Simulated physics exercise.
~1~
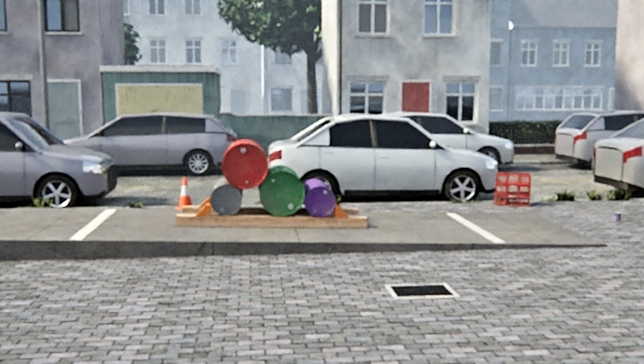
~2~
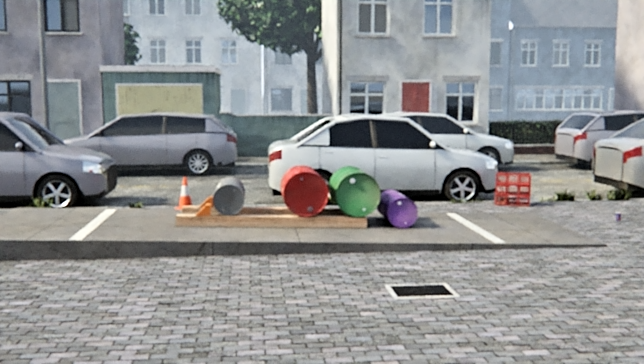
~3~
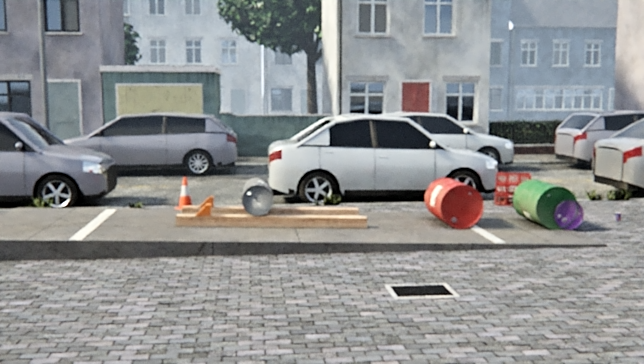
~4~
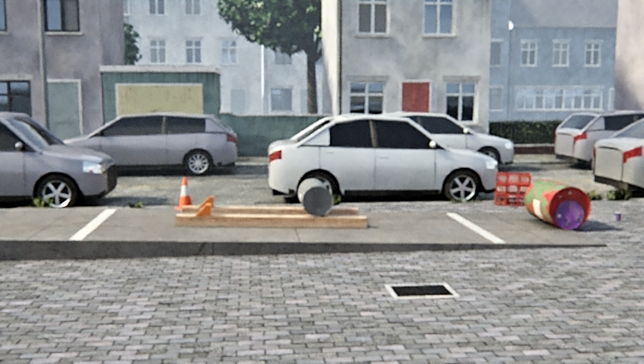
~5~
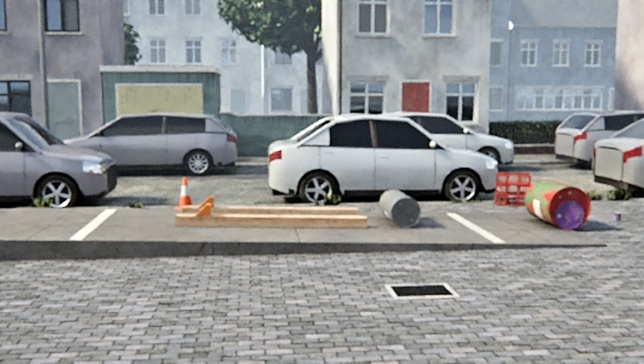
Stacked drums roll right off the timber, three coloured ones settling beyond the white line.
